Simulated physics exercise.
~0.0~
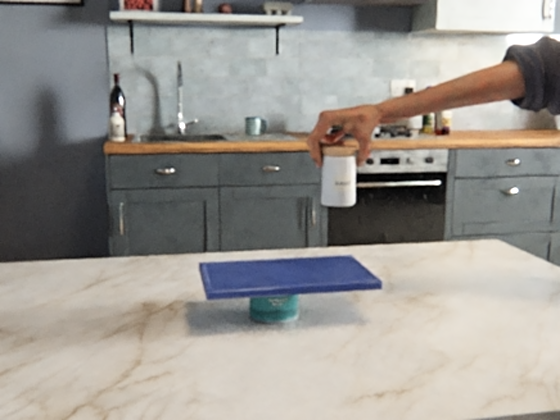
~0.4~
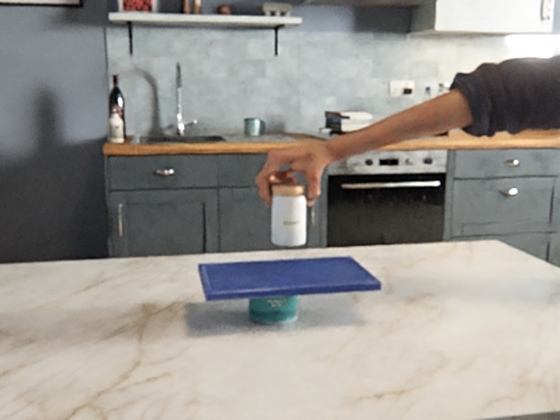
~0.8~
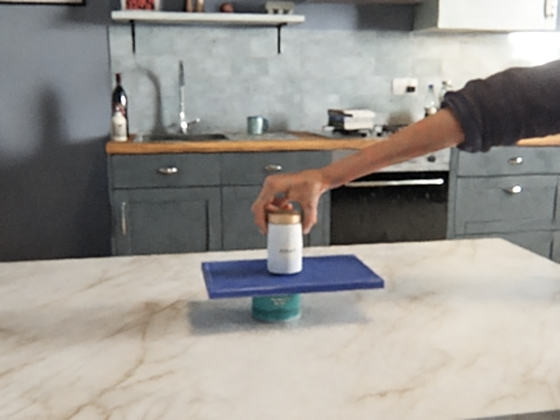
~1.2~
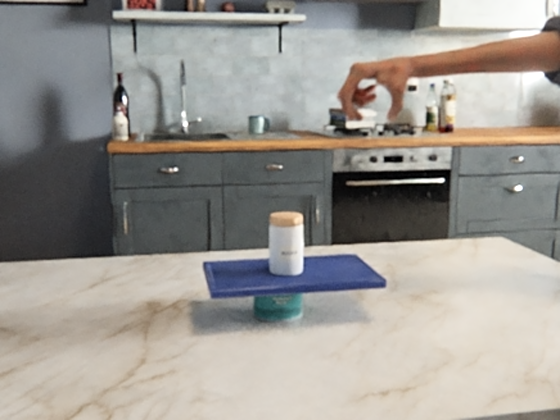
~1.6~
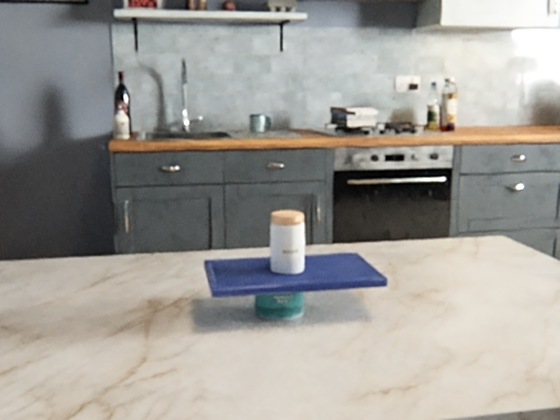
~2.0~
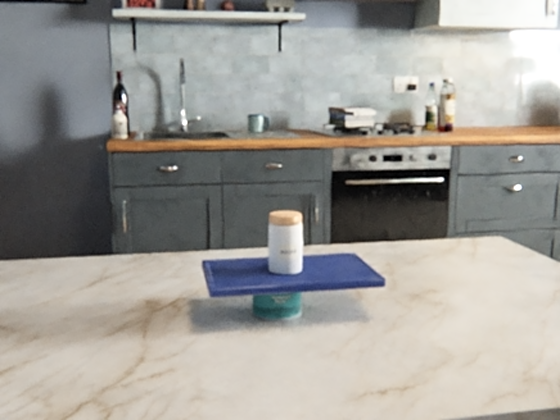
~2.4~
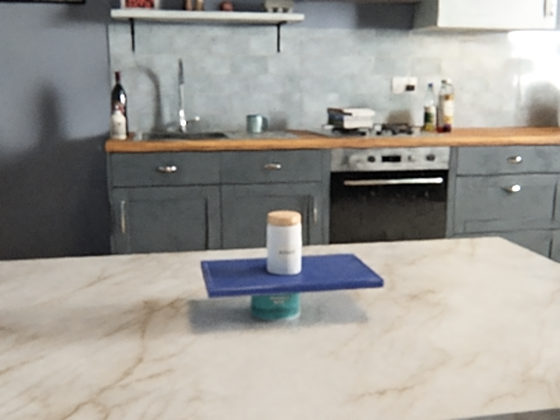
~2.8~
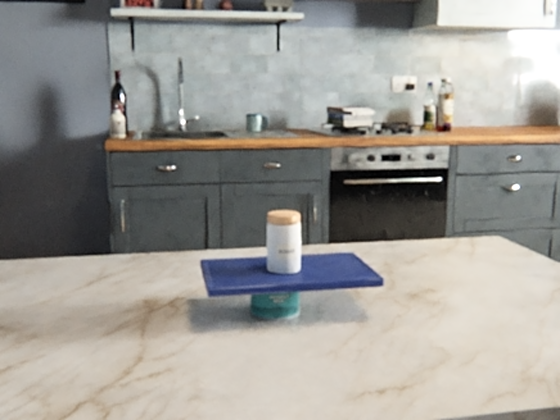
In a kitchen, a hand sets a white jar on a balanced blue lid, which stays steady.
